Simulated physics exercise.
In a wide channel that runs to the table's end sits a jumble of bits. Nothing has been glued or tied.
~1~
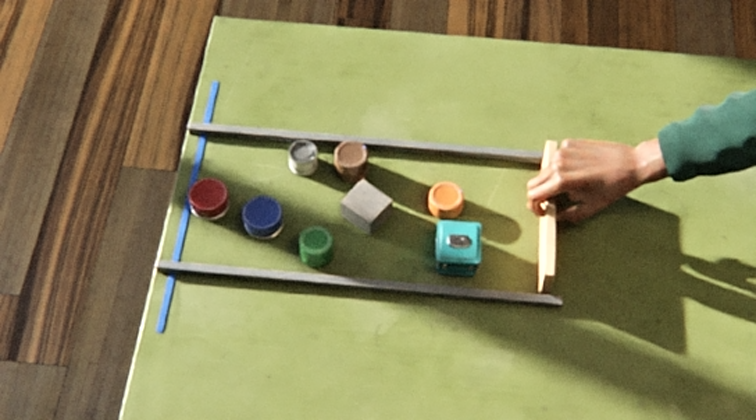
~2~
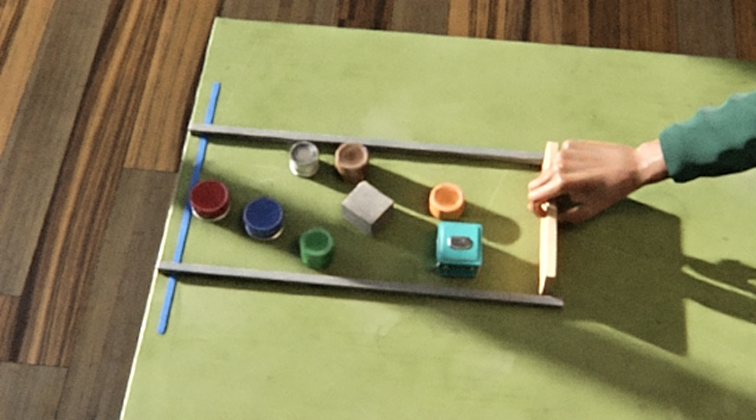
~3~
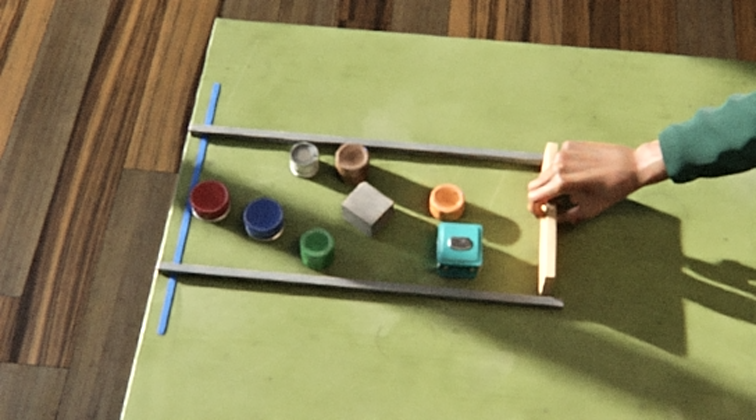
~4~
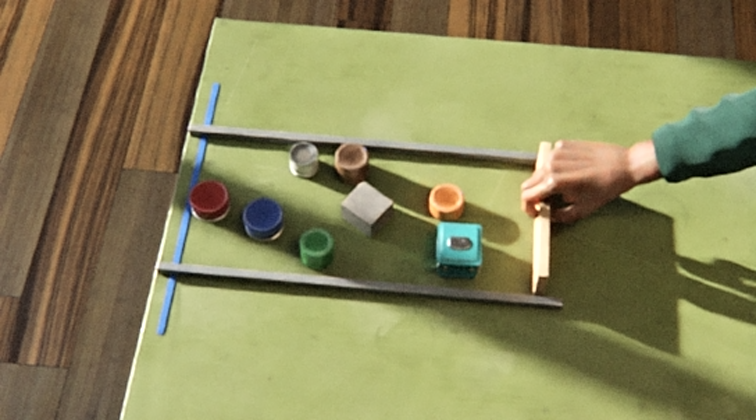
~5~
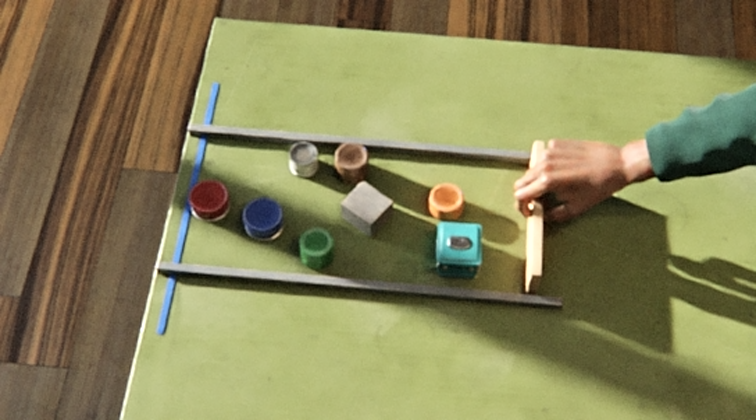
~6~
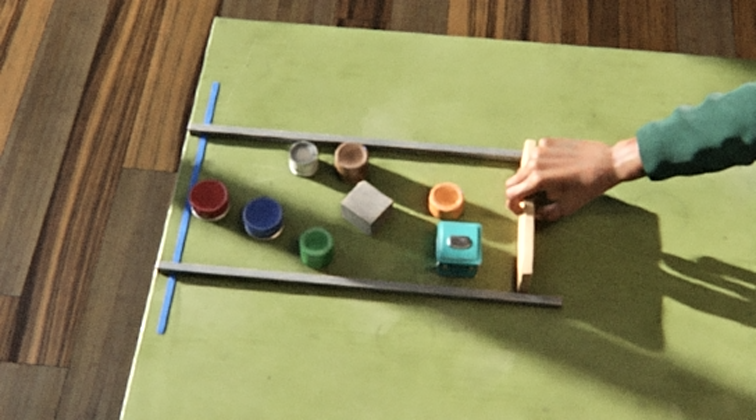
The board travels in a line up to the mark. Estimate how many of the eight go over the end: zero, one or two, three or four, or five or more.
My estimate: Five or more.
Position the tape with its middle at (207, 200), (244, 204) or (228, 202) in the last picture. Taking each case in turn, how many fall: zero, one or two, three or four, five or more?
At least five; just one or two; one or two.
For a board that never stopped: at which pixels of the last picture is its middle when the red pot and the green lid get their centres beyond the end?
Its middle is about (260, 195) and about (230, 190).
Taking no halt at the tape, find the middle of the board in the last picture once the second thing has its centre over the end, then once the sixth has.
Around (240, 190); afterwards around (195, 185).
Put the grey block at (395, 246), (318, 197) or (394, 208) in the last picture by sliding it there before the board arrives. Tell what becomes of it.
Place by place, it drops off; falls; drops off.
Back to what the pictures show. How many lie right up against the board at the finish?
2.
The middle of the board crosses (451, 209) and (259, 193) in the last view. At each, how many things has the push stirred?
So far 2, and 8 at the second.
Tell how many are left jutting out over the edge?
Number: 2.
Soon after, none off yet; red pot at rest near (210, 200); blue pot at rest near (264, 219); white tin at rest near (304, 159).
Then, none off yet; red pot at rest near (210, 200); blue pot moved a little near (251, 218); white tin moved about its own width near (287, 158).
Further on, none off yet; red pot tipped well over near (153, 192); blue pot moved well along near (171, 216); white tin moved well along near (203, 149).
At rest, the number that fall off is five or more; fallen, turquoise case, grey block, green lid, white tin, blue pot and red pot.
